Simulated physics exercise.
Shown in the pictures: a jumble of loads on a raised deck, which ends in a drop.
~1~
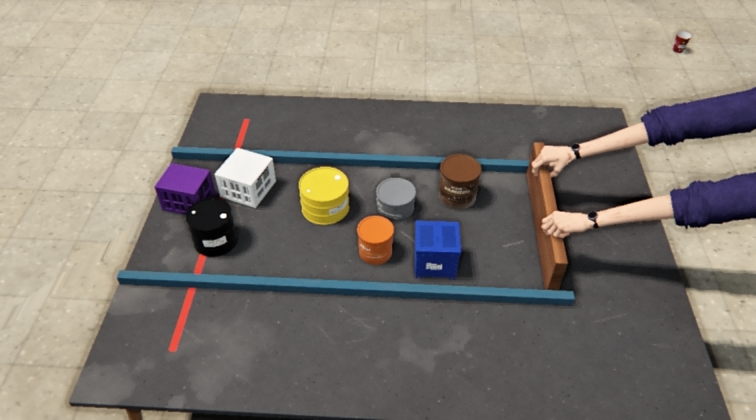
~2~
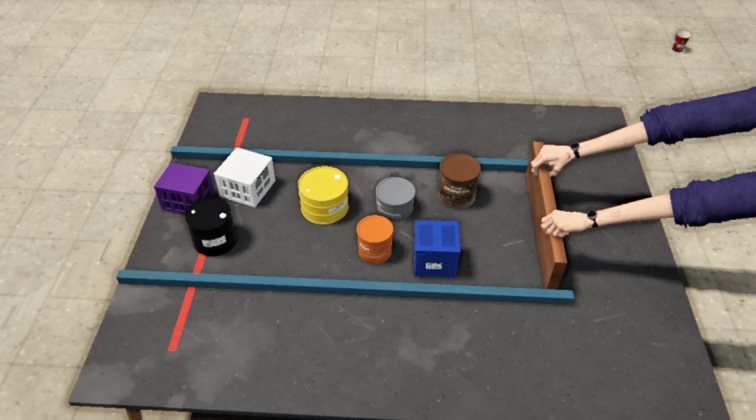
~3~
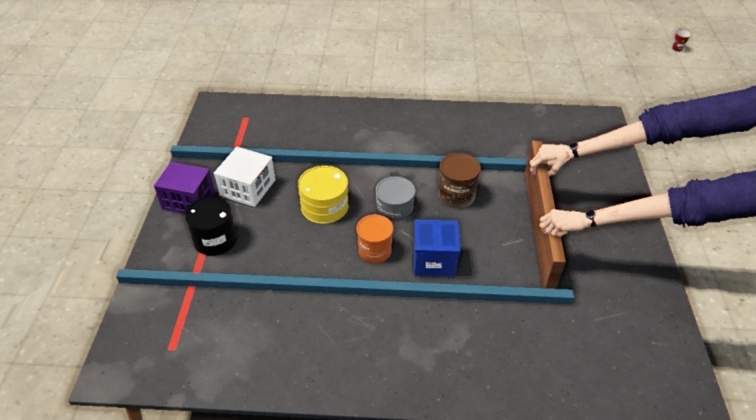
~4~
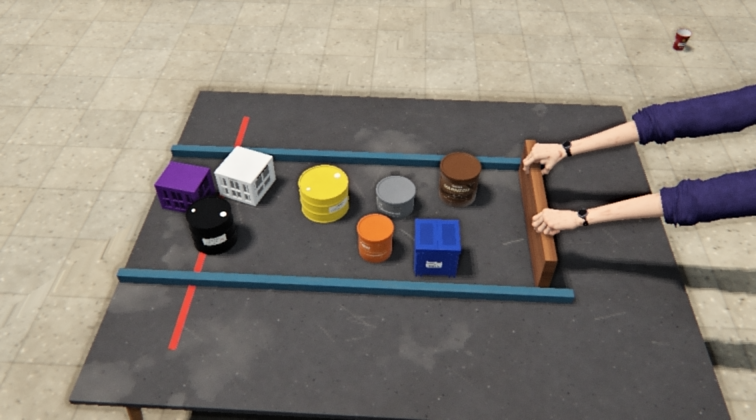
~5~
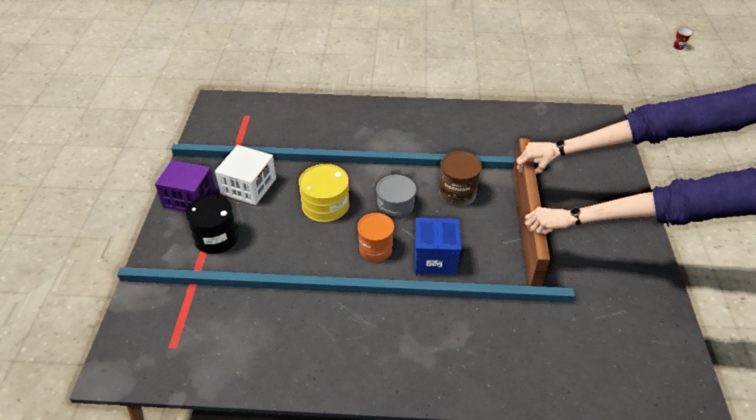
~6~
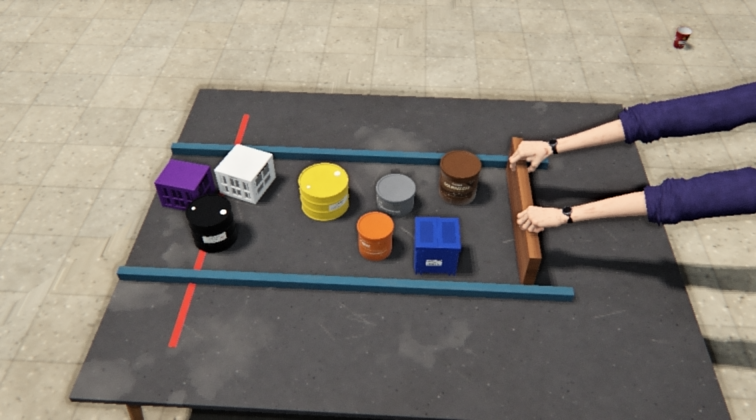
A brown plank, held by two hands, slides slightly left between two blue rails on a dark table, while the purple and white crates, the blue tote, and the black, yellow, gray, orange and brown containers stay in place.
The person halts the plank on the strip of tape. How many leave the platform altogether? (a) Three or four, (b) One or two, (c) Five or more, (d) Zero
The answer is b.
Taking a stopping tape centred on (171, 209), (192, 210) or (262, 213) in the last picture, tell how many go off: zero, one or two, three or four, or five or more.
In the order of the places given: Five or more; 5 or more; no fall at all.
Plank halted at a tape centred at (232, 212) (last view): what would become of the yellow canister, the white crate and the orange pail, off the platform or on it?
The yellow canister keeps its spot, while the white crate keeps its spot and the orange pail keeps its spot.
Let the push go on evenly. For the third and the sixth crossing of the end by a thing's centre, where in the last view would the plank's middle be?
At (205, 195) for the third, at (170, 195) for the sixth.
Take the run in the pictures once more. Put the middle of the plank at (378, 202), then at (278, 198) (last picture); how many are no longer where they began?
Up to then 5, and up to the other point 8.
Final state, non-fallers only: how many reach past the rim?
The total would be 3.
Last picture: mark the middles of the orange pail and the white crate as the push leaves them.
First: About (145, 226); second: About (170, 157).
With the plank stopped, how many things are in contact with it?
The count in contact is 3.
A little later, none off yet; purple crate at rest near (186, 186); black canister at rest near (212, 224); white crate at rest near (246, 174).
Next, none off yet; purple crate shifted a little near (175, 186); black canister at rest near (212, 224); white crate shifted a little near (228, 170).
When it is over, the number that fall off is one or two; down, black canister and purple crate.
